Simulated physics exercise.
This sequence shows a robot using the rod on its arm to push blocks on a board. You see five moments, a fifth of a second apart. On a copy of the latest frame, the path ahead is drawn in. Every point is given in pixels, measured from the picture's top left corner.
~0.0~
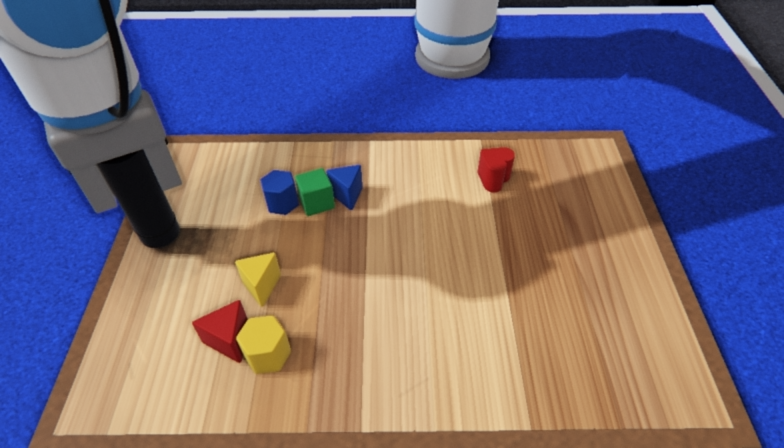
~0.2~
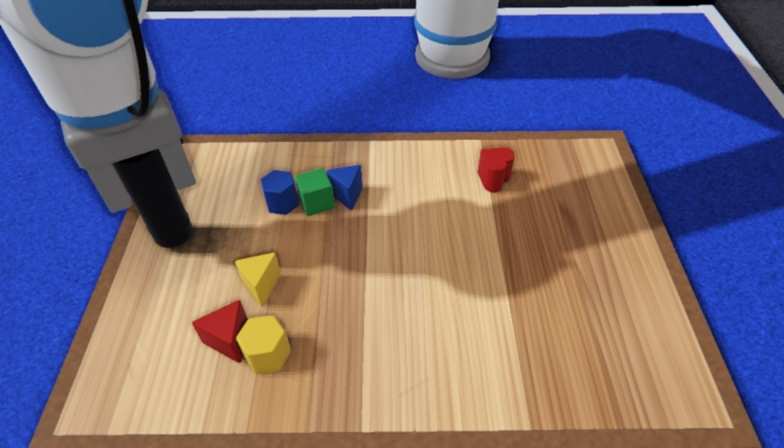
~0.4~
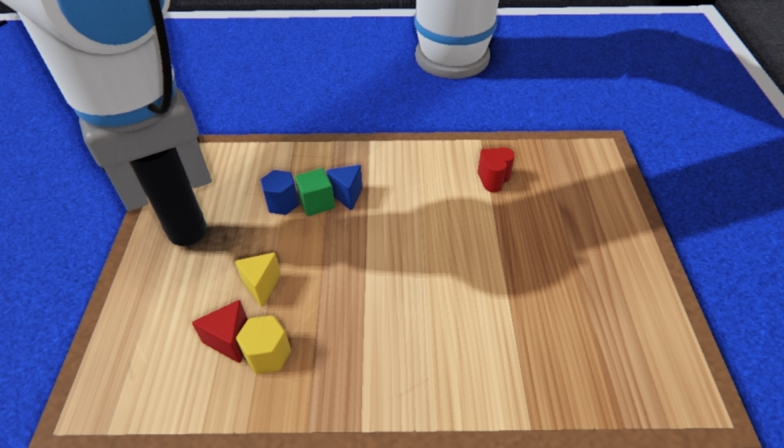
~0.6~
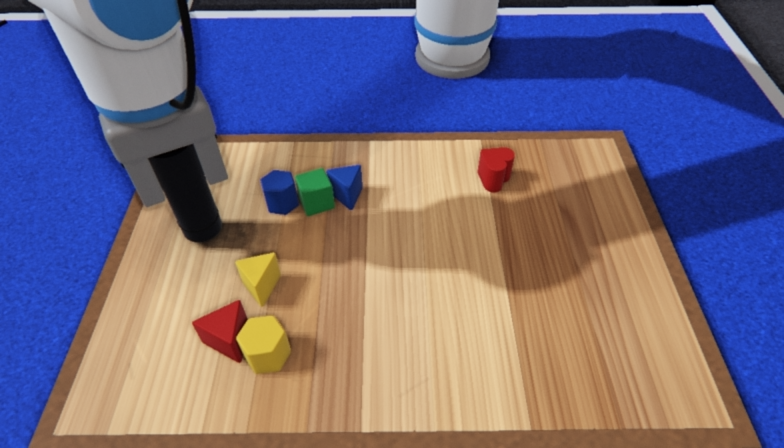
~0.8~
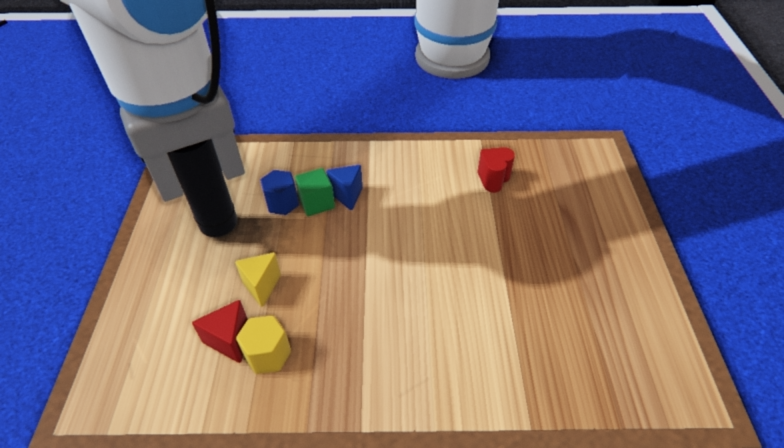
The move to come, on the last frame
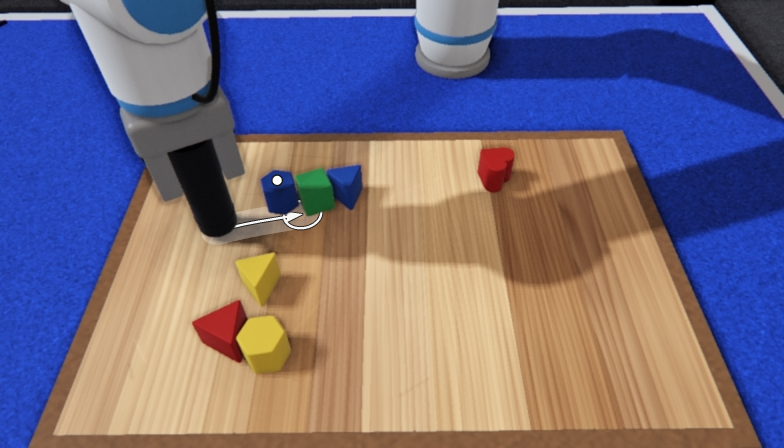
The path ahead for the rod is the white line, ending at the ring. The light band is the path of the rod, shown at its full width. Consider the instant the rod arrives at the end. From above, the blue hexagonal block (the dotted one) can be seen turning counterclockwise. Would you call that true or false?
That statement is accurate.
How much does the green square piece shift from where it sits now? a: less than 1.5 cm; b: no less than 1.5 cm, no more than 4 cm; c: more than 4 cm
My answer is option b.
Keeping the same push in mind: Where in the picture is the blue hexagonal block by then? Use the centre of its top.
At pixel (292, 167).
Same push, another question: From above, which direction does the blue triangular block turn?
From above, it looks like the blue triangular block goes clockwise.
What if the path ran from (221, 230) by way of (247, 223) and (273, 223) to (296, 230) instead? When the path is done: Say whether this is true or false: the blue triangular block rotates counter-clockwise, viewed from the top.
This is false.
The drawn path runs from (221, 230) by way of (248, 224) and (276, 219) to (303, 214); the dot is on the blue hexagonal block.
On the path given first. Halfway along, rod (260, 215); blue hexagonal block (283, 177); green square piece (317, 178).
At the end, rod (301, 208); yellow triangular block not moved; blue hexagonal block (292, 167), turned 65° anticlockwise; green square piece (327, 170), turned 15° clockwise; blue triangular block (354, 173), turned 35° clockwise.
